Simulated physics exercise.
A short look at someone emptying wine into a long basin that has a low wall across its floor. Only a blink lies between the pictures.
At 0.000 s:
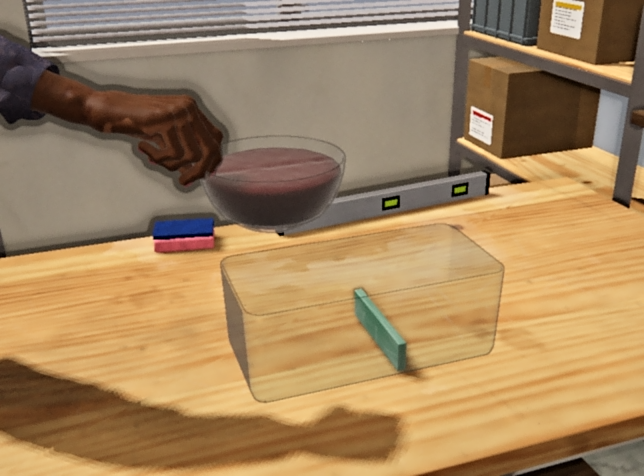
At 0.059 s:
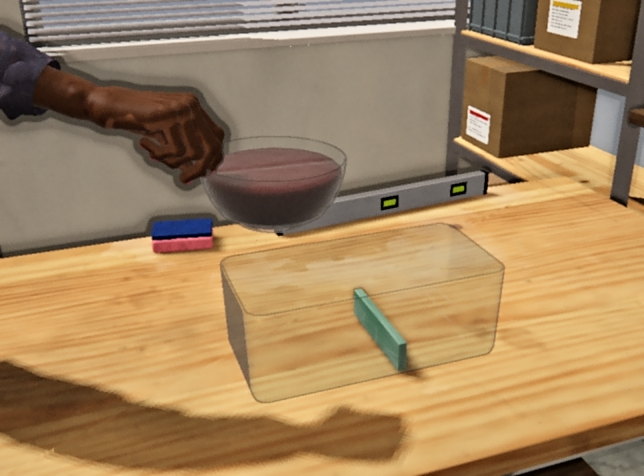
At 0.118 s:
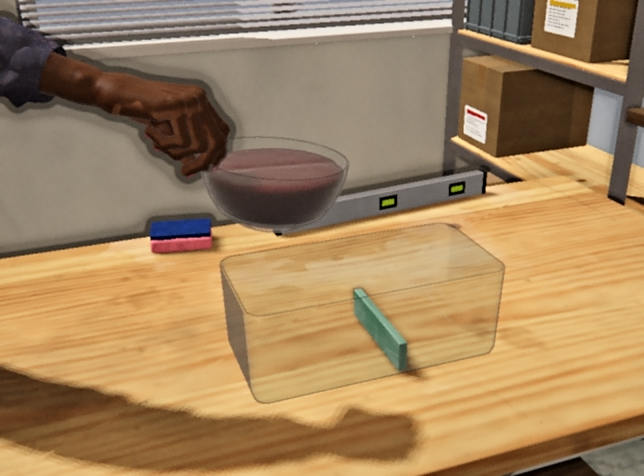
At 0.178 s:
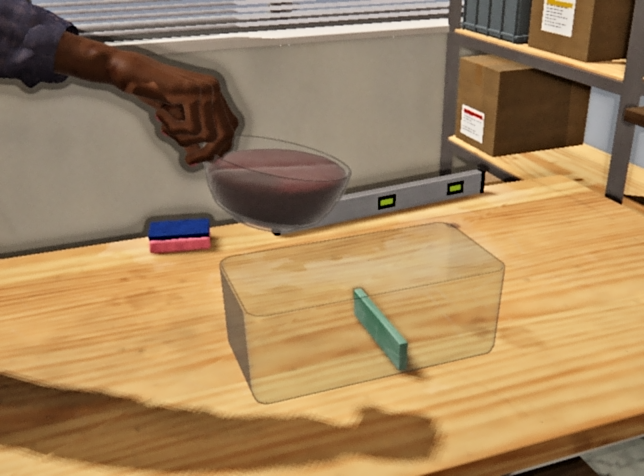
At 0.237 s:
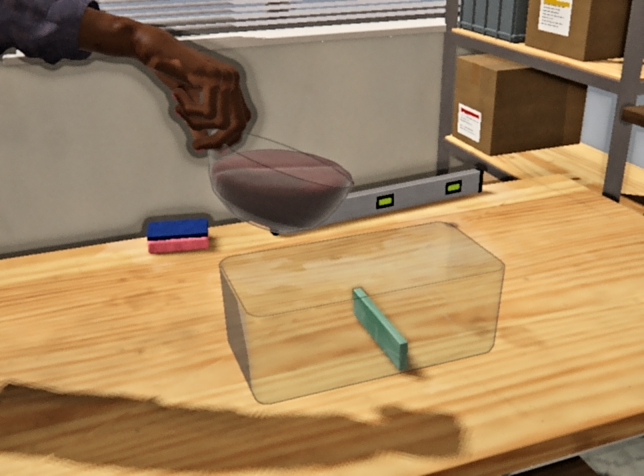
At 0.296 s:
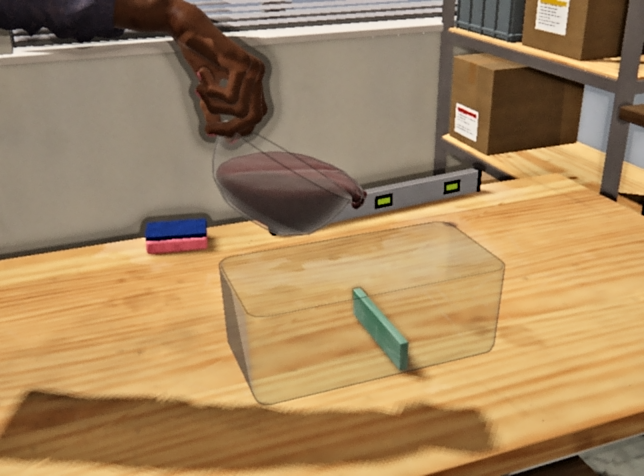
In a workroom with window blinds and shelves of brown boxes, a wooden table is seen from slightly above. A hand at left holds a clear bowl of dark red wine above a long, transparent basin with a low green wall, with a blue-and-pink block and a grey level behind. The hand rises rightward, steadily tilting the bowl until wine reaches its right lip, while the view drifts slightly.
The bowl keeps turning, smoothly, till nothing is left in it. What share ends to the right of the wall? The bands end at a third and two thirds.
It comes to between a third and two thirds.
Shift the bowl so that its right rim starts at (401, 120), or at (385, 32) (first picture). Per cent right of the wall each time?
First some 65, then 65 per cent.
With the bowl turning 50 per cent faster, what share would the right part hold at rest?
Close to 40 per cent.
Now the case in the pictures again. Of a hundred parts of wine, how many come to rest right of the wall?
Close to 40 per cent.
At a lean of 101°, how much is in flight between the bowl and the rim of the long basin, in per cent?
Close to 20 per cent.
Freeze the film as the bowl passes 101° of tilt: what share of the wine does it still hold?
About 10 per cent.
A moment on, the bowl is tipped right over and 8 per cent is still to pour, 32 is left of the wall and 42 right of it.
Next, the bowl is tipped right over and 0 per cent is still to pour, 53 is left of the wall and 42 right of it.
Then the bowl is tipped right over and 0 per cent is still to pour, 56 is left of the wall and 42 right of it.
Later the bowl is tipped right over and 0 per cent is still to pour, 56 is left of the wall and 42 right of it.
In the end 56 per cent lies left of the wall, 42 right of it and 2 outside.
